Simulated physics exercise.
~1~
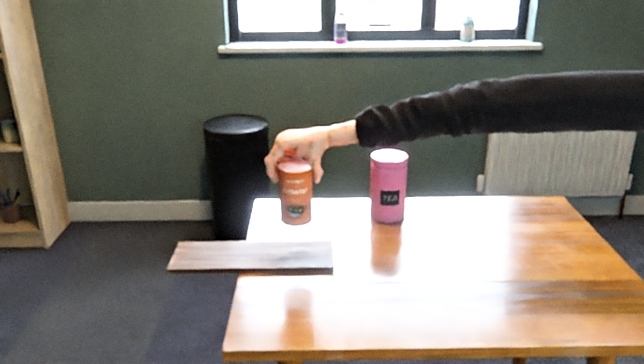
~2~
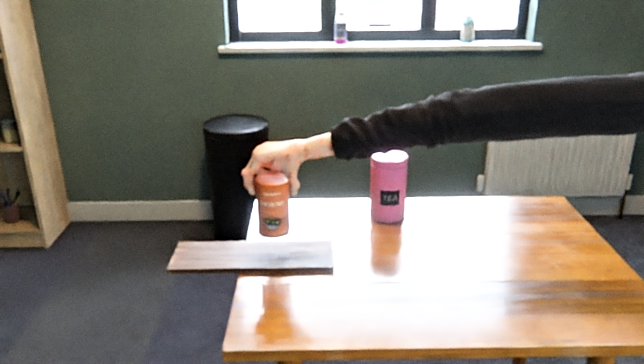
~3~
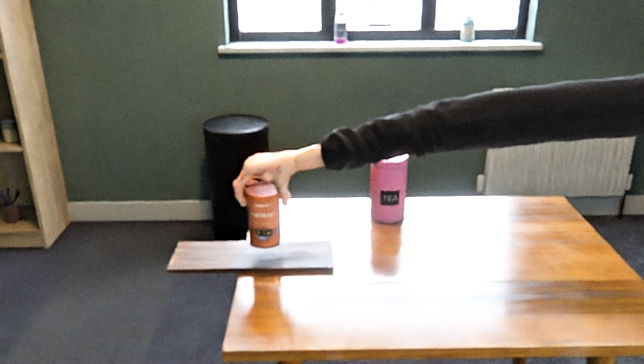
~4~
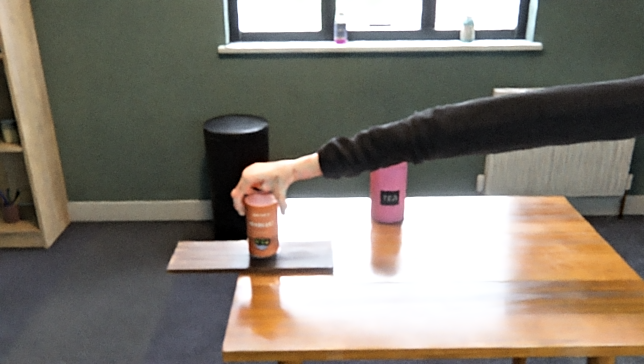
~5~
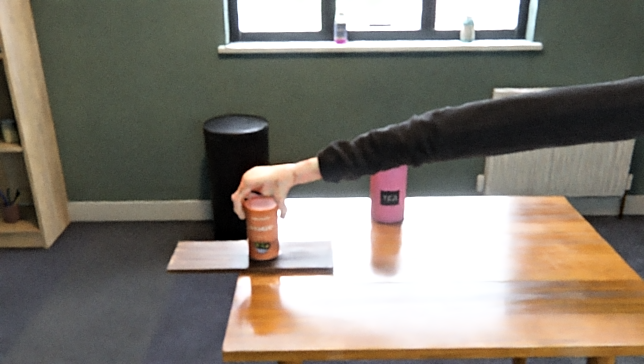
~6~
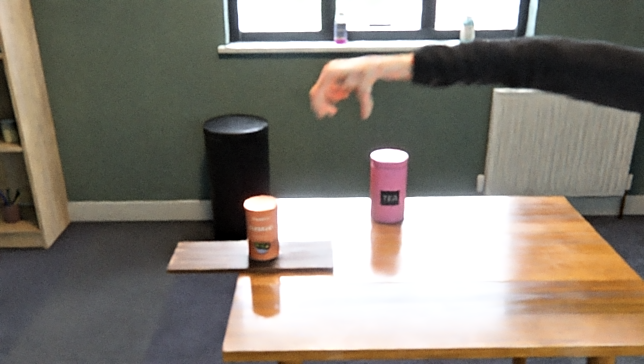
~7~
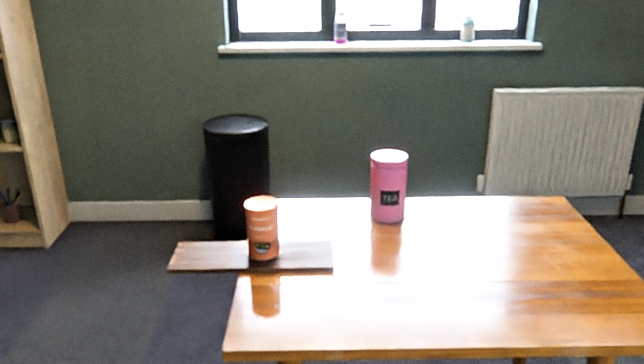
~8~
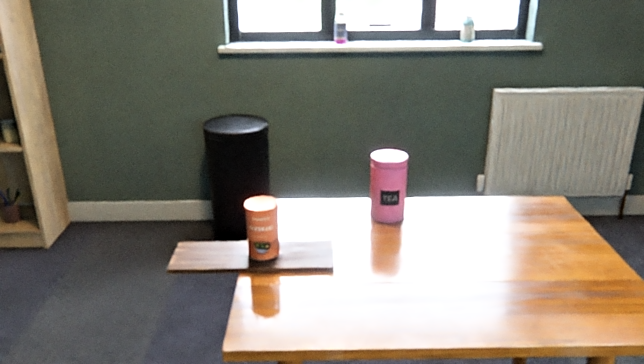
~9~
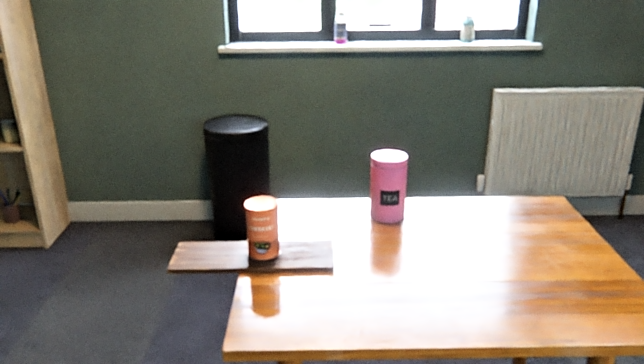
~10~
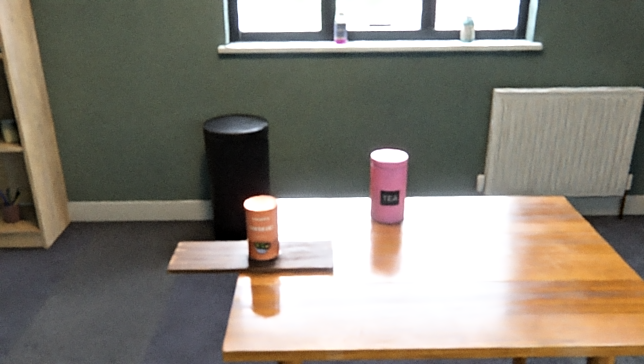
To begin with, a hand in a dark sleeve reaches in from the right and grips an orange tin above a glossy wooden table, where a pink jar labelled "TEA" stands near the far edge. A flat brown plank sticks out over the table's left end. The hand carries the tin a little to the left and down, then sets it upright on the plank, close to the table's edge. After holding it there briefly, the hand lets go, lifts away and leaves to the right. The tin stays upright on the plank, which remains balanced, and the jar has not moved.
